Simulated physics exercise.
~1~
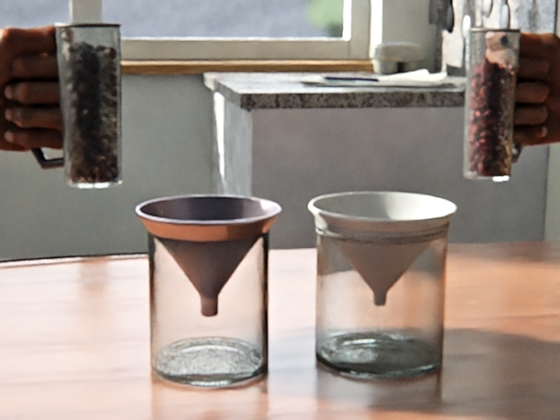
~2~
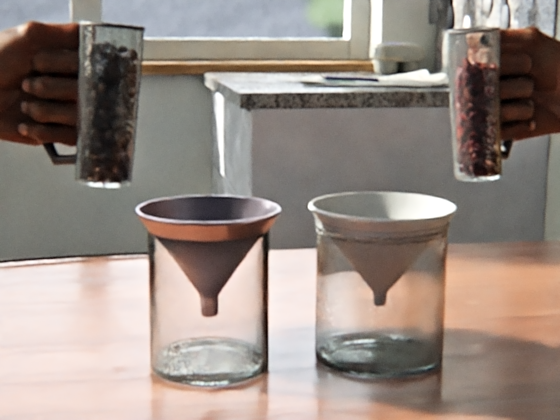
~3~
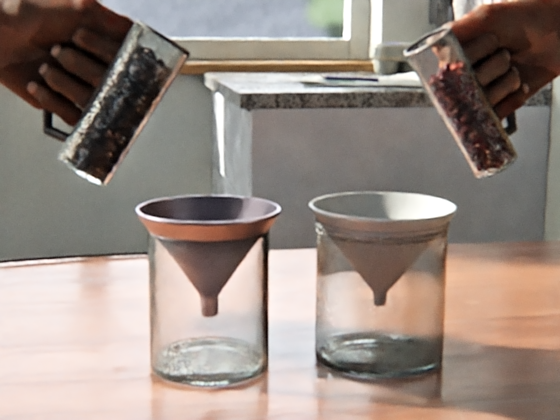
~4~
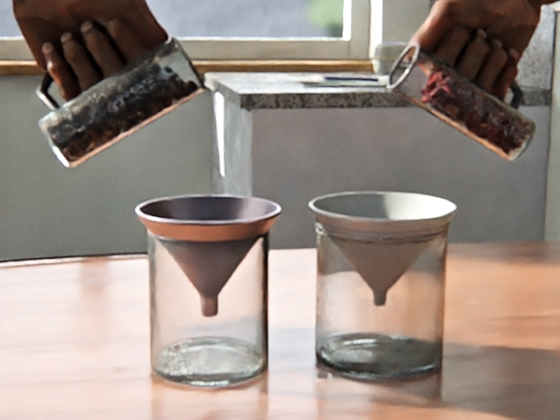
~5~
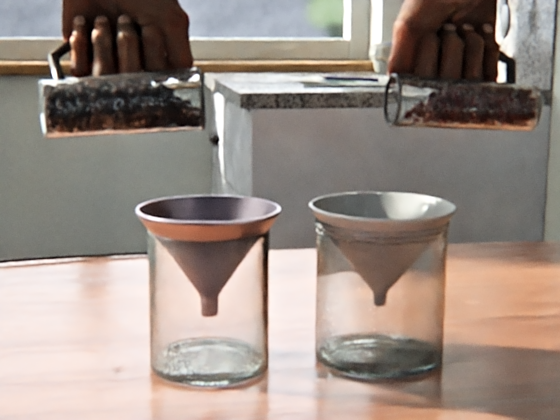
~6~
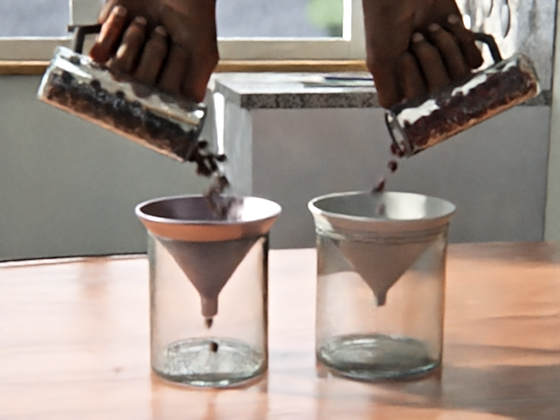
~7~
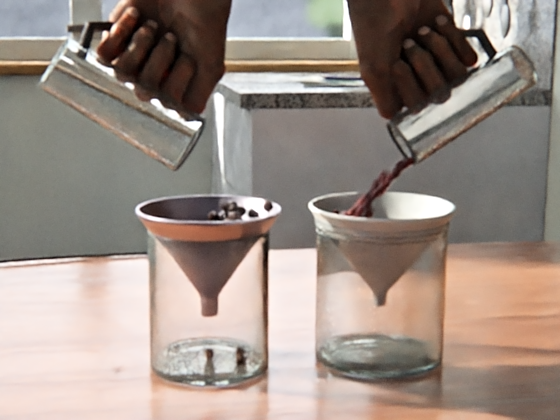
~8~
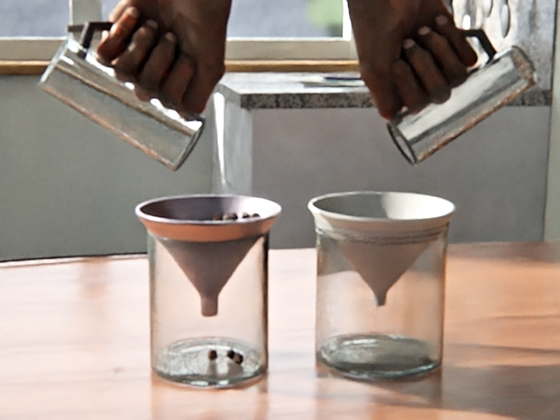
Two hands tipping cups of dark and reddish pieces into funnels on glass jars, only a few from the left dropping through.
